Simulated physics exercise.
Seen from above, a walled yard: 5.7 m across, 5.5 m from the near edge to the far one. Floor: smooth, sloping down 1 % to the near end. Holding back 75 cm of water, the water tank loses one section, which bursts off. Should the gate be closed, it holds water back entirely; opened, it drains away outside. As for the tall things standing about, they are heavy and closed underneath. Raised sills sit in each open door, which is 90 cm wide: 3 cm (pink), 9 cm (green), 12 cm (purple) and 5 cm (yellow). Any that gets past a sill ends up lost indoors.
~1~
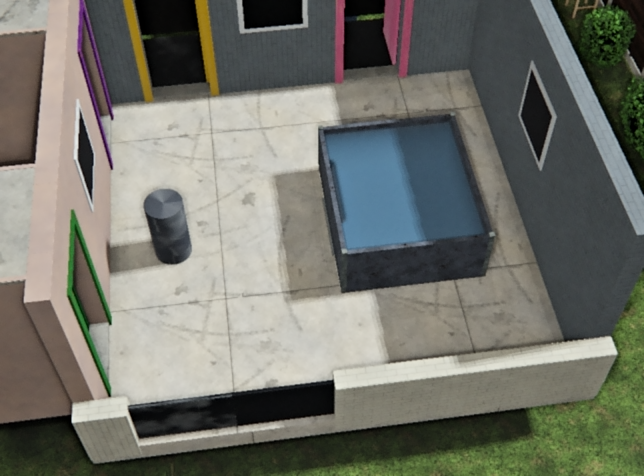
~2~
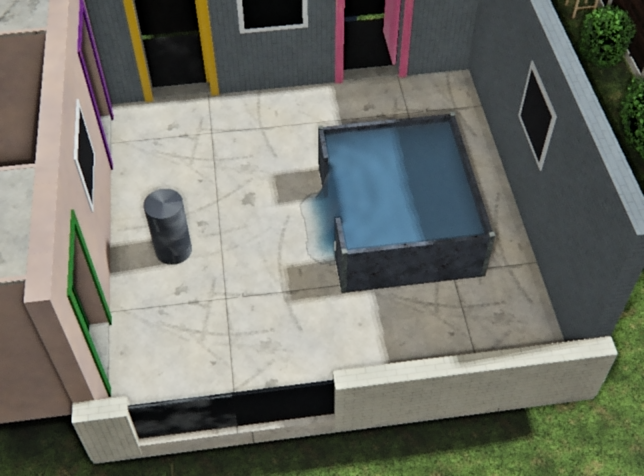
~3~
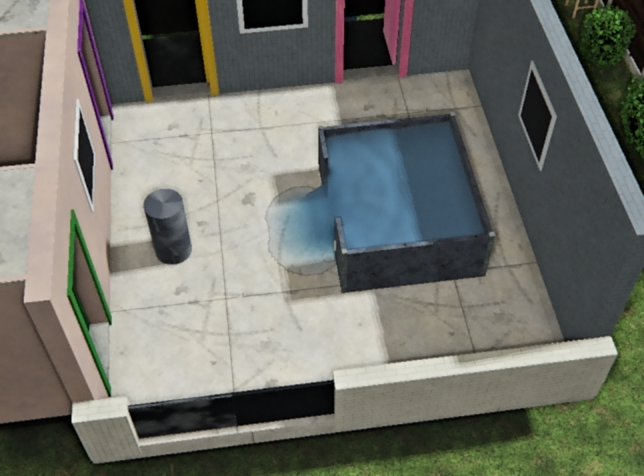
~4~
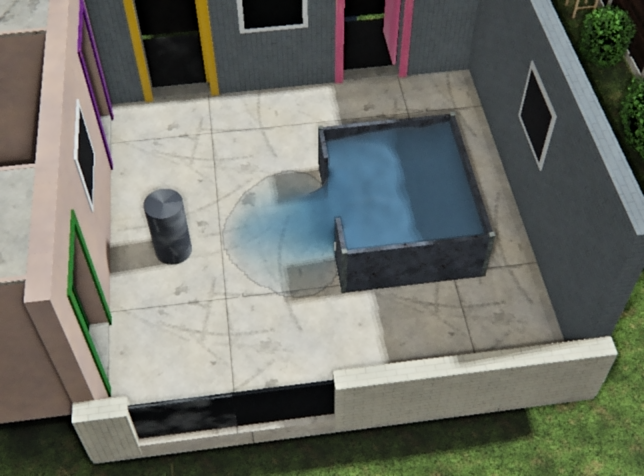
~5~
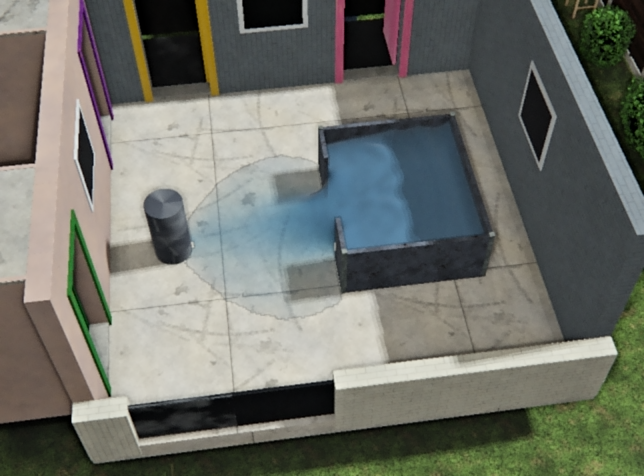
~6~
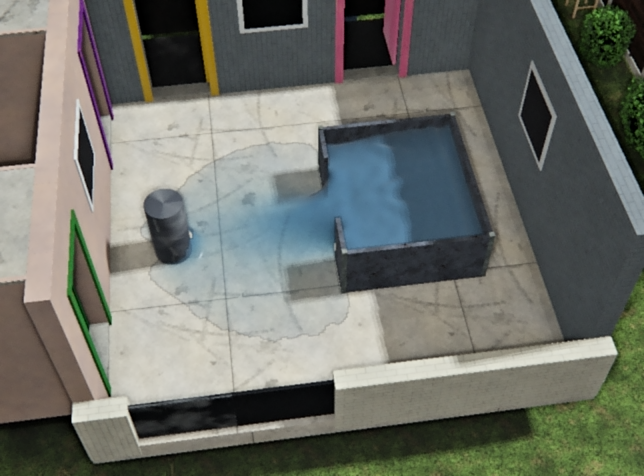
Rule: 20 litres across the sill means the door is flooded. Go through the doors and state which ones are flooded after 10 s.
As I see it, the pink door undershoots the limit; the green door overshoots the limit; the purple door overshoots the limit; the yellow door overshoots the limit.
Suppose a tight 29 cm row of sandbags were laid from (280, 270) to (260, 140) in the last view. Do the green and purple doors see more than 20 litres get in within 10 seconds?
So the green door comes out too high while the purple door comes out low enough.
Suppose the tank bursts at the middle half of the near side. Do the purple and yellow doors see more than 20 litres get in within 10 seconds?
Against the limit, the purple door stays within it and the yellow door exceeds it.
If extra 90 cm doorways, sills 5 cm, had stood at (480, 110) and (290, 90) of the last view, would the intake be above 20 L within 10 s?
More, less.
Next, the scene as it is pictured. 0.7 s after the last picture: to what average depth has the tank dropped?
Some 49 cm.
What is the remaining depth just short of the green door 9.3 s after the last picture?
I'd put it near 9.0 cm.
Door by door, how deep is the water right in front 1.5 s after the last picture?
In cm: Pink 0, green 23, purple 19, yellow 11.
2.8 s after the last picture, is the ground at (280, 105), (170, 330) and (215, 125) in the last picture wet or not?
Listed in sequence, the spots are drenched, drenched and drenched.
Then, 0.7 s after the last picture water covers 40 % of the floor and is deepest (40 cm) near (322, 224); pink door not reached, green door 21 cm at the sill, 4 L in, purple door 7 cm at the sill, 0 L in, yellow door not reached.
Then, 1.5 s after the last picture water covers 45 % of the floor and is deepest (45 cm) near (113, 108); pink door not reached, green door 23 cm at the sill, 75 L in, purple door 19 cm at the sill, 8 L in, yellow door 11 cm at the sill, 0 L in.
Then, 2.8 s after the last picture water covers 55 % of the floor and is deepest (30 cm) near (110, 430); pink door not reached, green door 16 cm at the sill, 171 L in, purple door 19 cm at the sill, 40 L in, yellow door 11 cm at the sill, 32 L in.
Then, 5.3 s after the last picture water covers 95 % of the floor and is deepest (18 cm) near (557, 373); pink door 3 cm at the sill, 0 L in, green door 17 cm at the sill, 234 L in, purple door 13 cm at the sill, 70 L in, yellow door 10 cm at the sill, 83 L in.
Then, 9.3 s after the last picture water covers 100 % of the floor and is deepest (18 cm) near (470, 384); pink door 4 cm at the sill, 3 L in, green door 9 cm at the sill, 261 L in, purple door 7 cm at the sill, 71 L in, yellow door 7 cm at the sill, 118 L in.
